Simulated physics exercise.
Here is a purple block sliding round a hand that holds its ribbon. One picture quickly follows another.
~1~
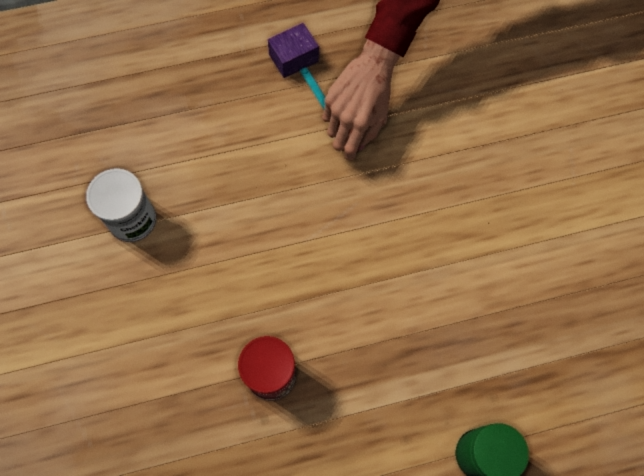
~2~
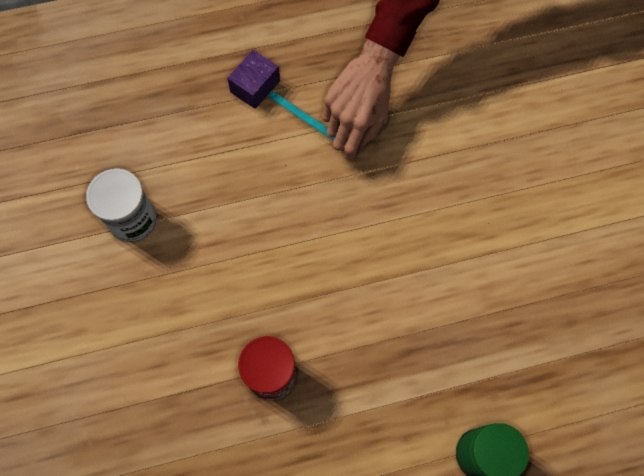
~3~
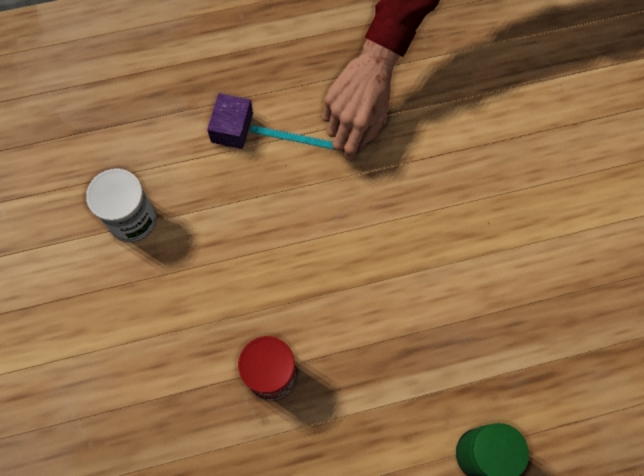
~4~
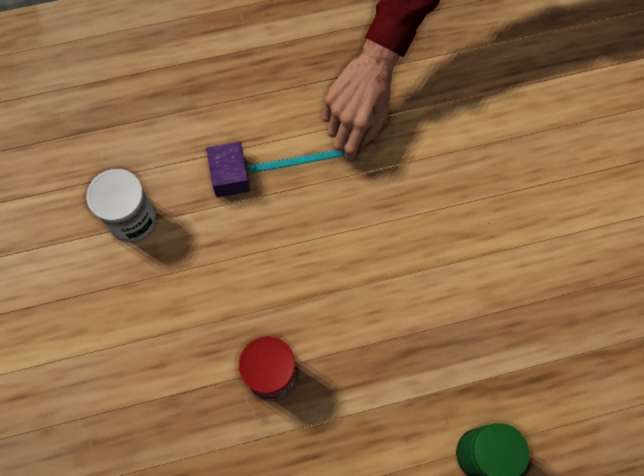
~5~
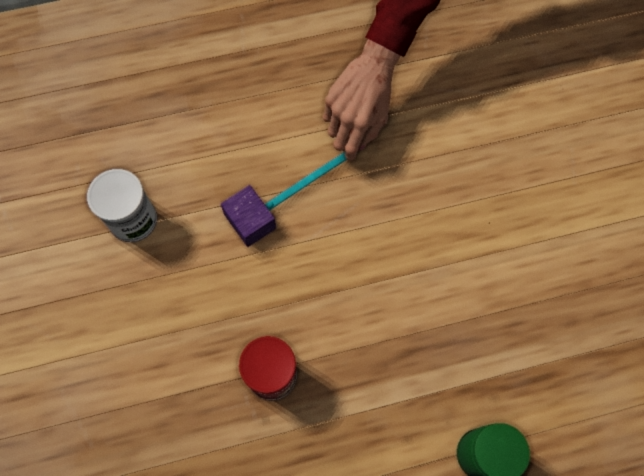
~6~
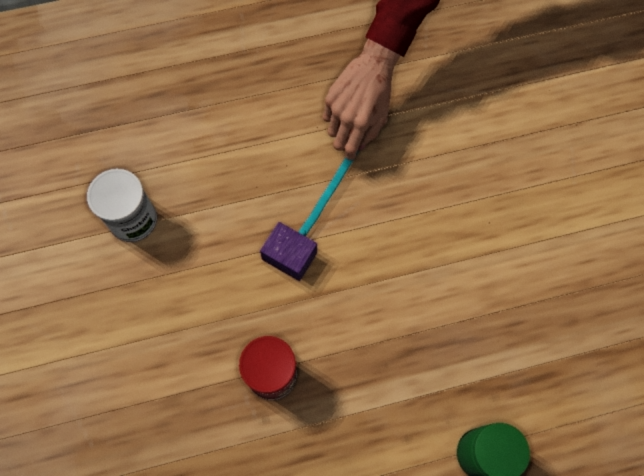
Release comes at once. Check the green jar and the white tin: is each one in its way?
As I see it, the green jar is out of its way, the white tin is out of its way.
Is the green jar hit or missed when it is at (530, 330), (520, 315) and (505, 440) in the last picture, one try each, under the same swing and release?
First case: Contact made; second case: Contact made; third case: No contact.
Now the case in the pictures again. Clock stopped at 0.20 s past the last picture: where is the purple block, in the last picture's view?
By then you'd find it at pixel (511, 338).
Then, 0.08 s on from there, block near (391, 292).
Then, 0.20 s on from there, block near (511, 338).
In the end, block near (620, 379). The green jar remains clear and the white tin escapes it.
